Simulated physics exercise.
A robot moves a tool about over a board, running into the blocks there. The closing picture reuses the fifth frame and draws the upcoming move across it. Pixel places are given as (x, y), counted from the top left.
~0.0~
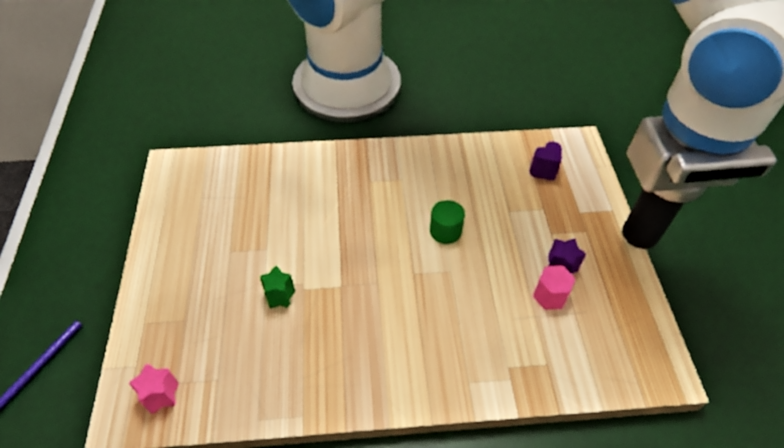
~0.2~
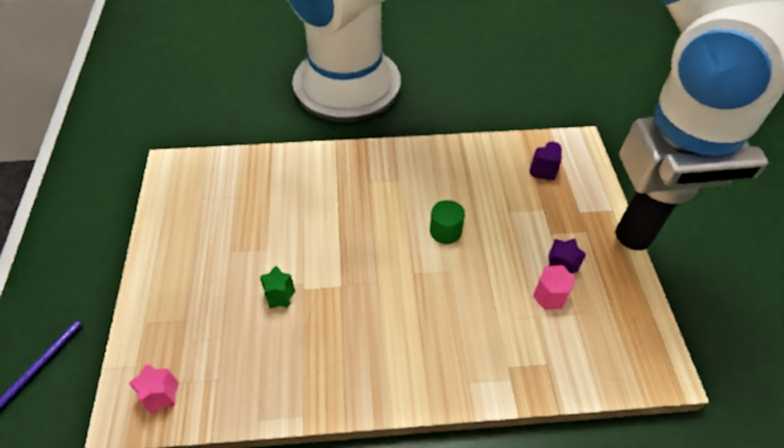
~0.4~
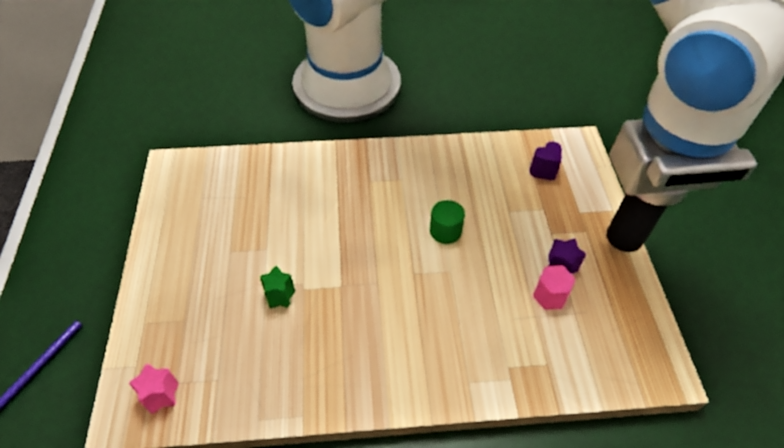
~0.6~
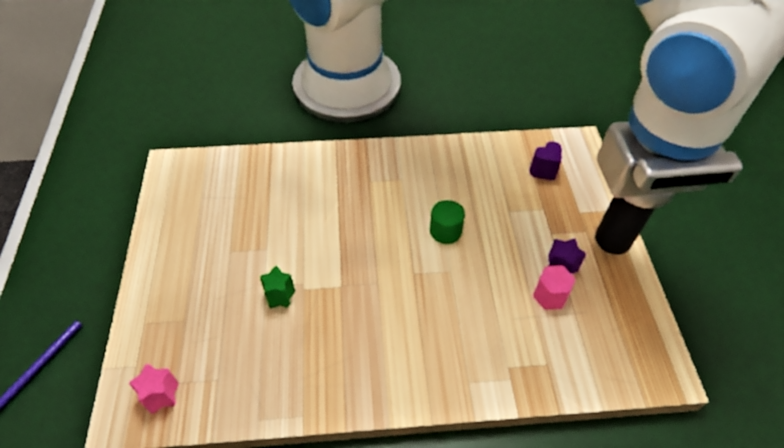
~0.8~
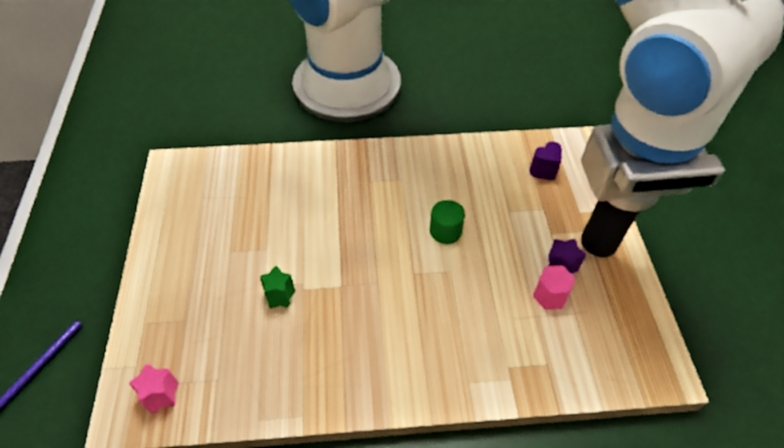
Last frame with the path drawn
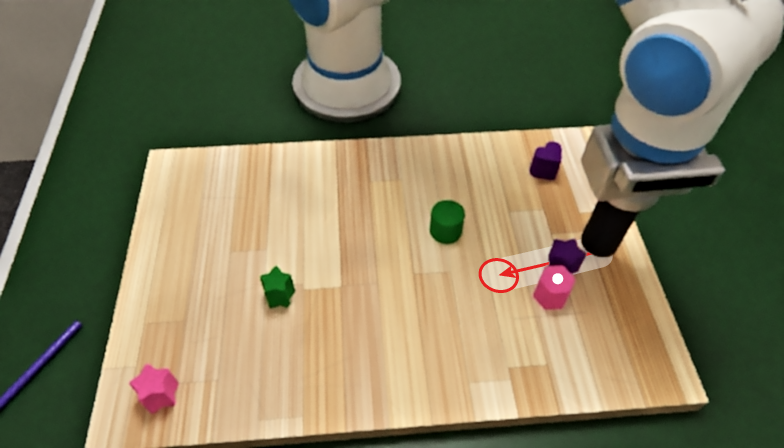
A white and blue robot arm holding a black cylindrical tool moves slowly leftward over the right edge of a pale wooden board, seen from above at an angle on a dark green surface. Pink and green blocks sit at left, a green cylinder near the centre, and two purple blocks and a pink one at right. The tool nears the purple star while every block and the camera stay still.
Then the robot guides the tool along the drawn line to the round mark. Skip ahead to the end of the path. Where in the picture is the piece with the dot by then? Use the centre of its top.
It comes to (543, 290).
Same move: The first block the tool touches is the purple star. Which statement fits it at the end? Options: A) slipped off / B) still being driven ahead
B: Still being driven ahead.
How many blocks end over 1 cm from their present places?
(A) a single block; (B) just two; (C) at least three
The one that fits is B, just two.
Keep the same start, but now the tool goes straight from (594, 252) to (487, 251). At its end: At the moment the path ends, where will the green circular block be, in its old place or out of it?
It barely shifts, if at all.
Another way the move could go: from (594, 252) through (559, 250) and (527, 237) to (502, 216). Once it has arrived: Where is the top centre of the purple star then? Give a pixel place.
It comes to (546, 252).
Path on the board, from (594, 252) to (499, 275); the dot is on the pink six-sided block.
On the path given first. One third of the way, tool (566, 250); pink six-sided block (550, 285), turned 25° anticlockwise; purple star (545, 256).
Two thirds of the way, tool (534, 258); pink six-sided block (543, 290), turned 65° anticlockwise; purple star (512, 265).
At the end, tool (502, 266); green circular block in place; pink six-sided block (543, 290), turned 65° anticlockwise; purple star (479, 274), turned 15° anticlockwise.
